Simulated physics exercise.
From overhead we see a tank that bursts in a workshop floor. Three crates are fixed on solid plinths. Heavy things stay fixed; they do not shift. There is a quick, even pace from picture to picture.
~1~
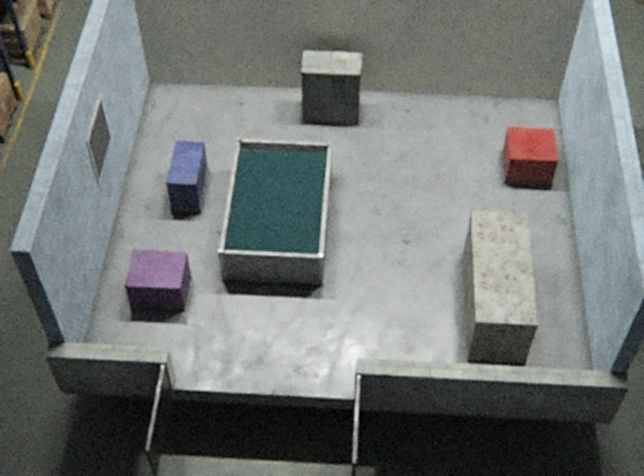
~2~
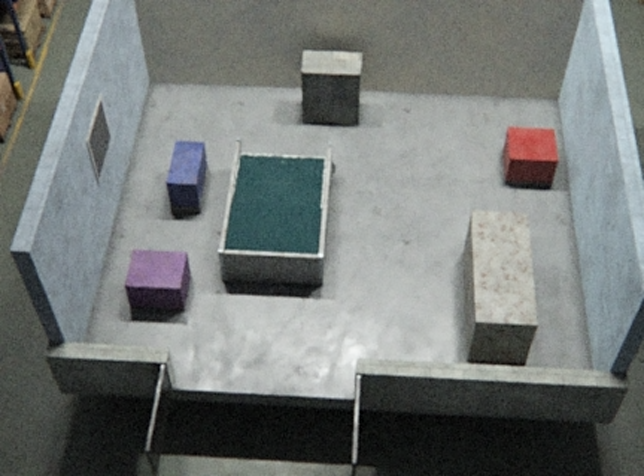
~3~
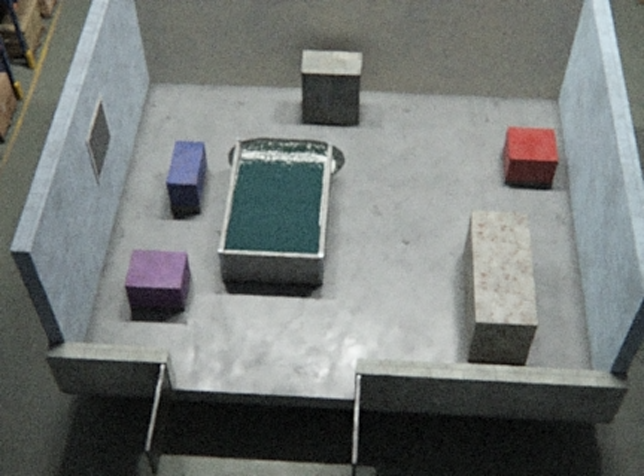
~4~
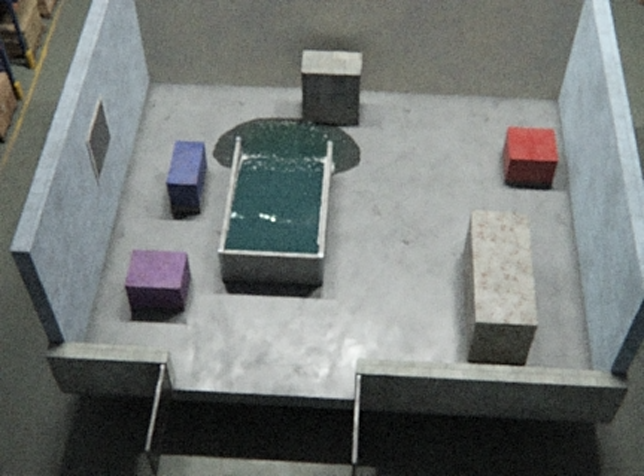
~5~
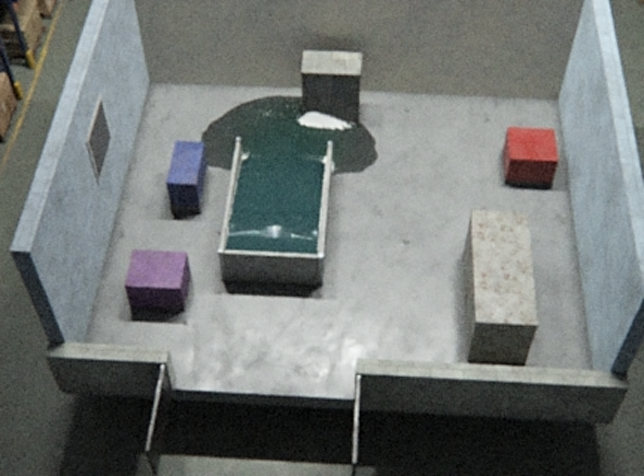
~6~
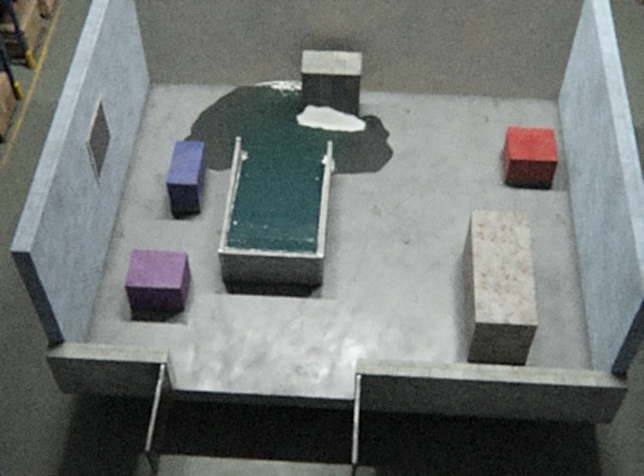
On a workshop floor seen from above, a rectangular tank of dark green water sits whole and still among coloured and grey blocks. Its far side opens and water pours out, spreading across the floor in a widening dark pool that reaches the grey block behind, with white foam beside it.
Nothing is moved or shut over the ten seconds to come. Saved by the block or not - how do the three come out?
They come out like this: The red crate wet, the purple crate wet, the blue crate dry.
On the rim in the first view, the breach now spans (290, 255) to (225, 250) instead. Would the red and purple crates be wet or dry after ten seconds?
Red crate stays untouched; purple crate gets drenched.
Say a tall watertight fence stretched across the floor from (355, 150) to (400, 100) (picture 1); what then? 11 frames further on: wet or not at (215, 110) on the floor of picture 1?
There: Covered.
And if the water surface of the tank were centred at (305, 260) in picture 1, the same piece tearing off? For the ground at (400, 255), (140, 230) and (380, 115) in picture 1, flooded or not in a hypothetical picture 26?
First unwetted; next unwetted; last drenched.
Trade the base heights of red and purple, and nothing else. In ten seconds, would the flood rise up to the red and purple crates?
Well, red is inundated and purple is inundated then.
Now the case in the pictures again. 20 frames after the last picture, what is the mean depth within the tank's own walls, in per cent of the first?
Estimate: Close to 20 %.
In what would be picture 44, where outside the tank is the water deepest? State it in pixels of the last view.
Point to roughly (81, 358).
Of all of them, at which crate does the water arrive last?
The answer here is the purple-painted one.
A moment on, water covers 20 % of the floor; the red crate not reached, the purple crate not reached, the blue crate not reached.
Next, water covers 30 % of the floor; the red crate water round its plinth, the purple crate not reached, the blue crate not reached.
Then, water covers 50 % of the floor; the red crate water round its plinth, the purple crate water round its plinth, the blue crate water round its plinth.
Later, water covers 70 % of the floor; the red crate water round its plinth, the purple crate water round its plinth, the blue crate water round its plinth.
In the end, water covers 100 % of the floor; the red crate was topped, the purple crate was topped, the blue crate stayed above the water.
